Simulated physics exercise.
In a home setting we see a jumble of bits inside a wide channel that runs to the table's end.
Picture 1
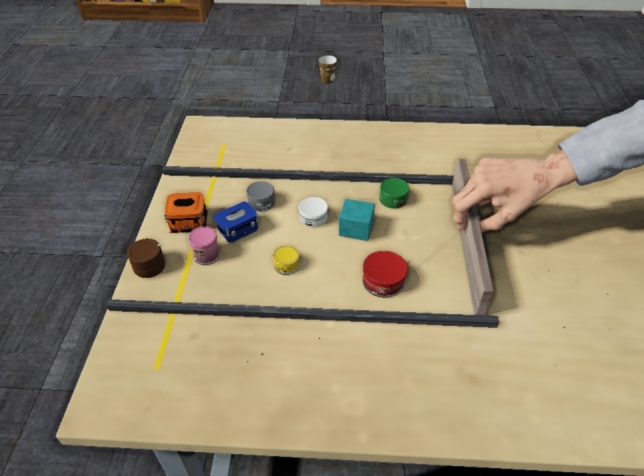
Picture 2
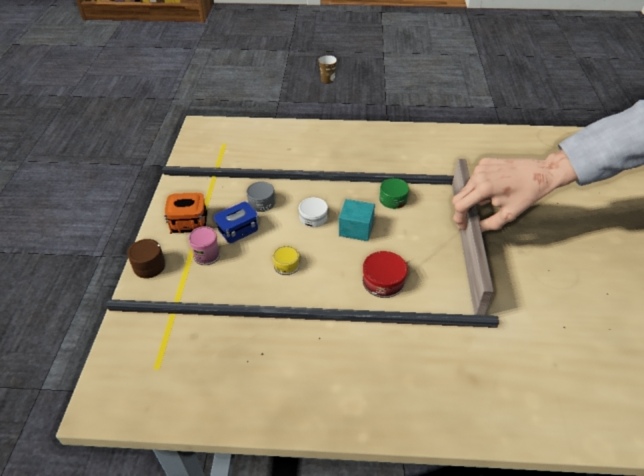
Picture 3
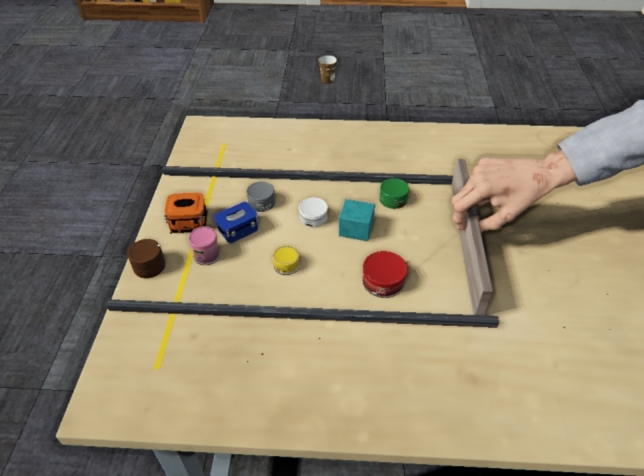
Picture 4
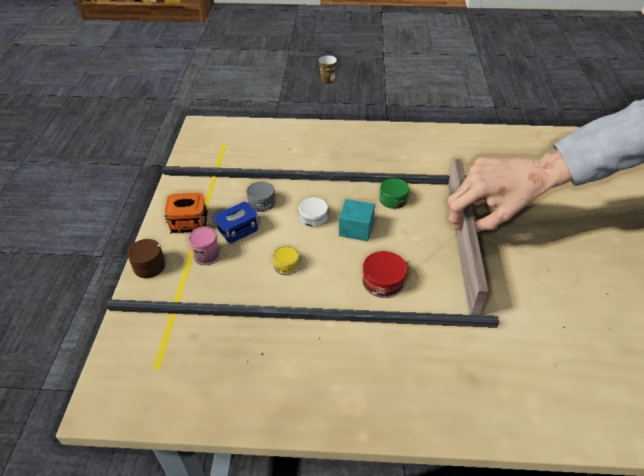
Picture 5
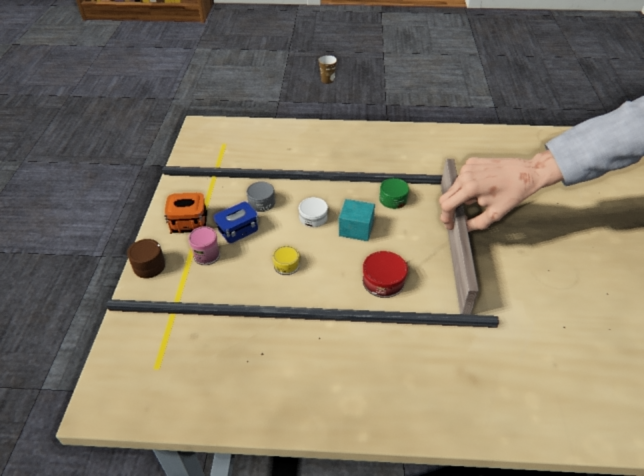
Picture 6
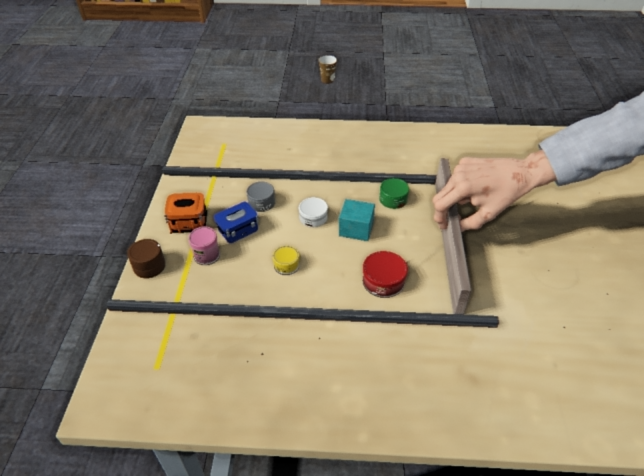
In a room with dark grey carpet, a pale wooden table is seen from above at an angle, with two dark rails forming a wide channel. Orange, blue, brown, pink, grey, white, yellow, turquoise, green and red objects lie scattered between the rails, around and right of a yellow line. A hand at right slides an upright board slightly leftward, while the objects and camera stay still.
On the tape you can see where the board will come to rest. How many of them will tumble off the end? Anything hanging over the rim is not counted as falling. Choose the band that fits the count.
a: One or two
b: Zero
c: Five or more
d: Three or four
One or two.
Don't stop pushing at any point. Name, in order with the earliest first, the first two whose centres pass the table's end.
That would be the orange case first and then the brown lid.
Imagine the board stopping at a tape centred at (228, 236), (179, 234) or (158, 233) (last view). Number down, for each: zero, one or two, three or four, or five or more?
Taking the three places in turn, it would be not one; three or four; more than four.
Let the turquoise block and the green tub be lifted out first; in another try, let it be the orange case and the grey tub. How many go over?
Result, first then second: 0, 0.
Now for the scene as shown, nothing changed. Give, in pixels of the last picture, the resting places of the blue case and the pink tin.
The first one ends at (154, 221), the second at (149, 243).
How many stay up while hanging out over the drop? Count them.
I make it 1.
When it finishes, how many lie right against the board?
At rest, 4 are in contact.
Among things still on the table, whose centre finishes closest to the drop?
Result: Brown lid.
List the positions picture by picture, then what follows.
The first frame shows brown lid (147, 258); orange case (187, 212); pink tin (205, 246); board (470, 231); tape (197, 235).
The second frame shows orange case (187, 212); turquoise block (357, 220).
The third frame shows pink tin (205, 246); green tub (394, 194).
The fourth frame shows brown lid (147, 258); yellow pot (286, 261).
The fifth frame shows orange case (187, 212); white tub (313, 212).
The sixth frame shows brown lid (147, 258); orange case (187, 212); pink tin (205, 246); board (451, 230); tape (197, 235).
Soon after, none off yet; brown lid at rest near (147, 258); orange case at rest near (187, 212); pink tin at rest near (205, 246).
By the end, the number that fall off is one or two; fallen, orange case.
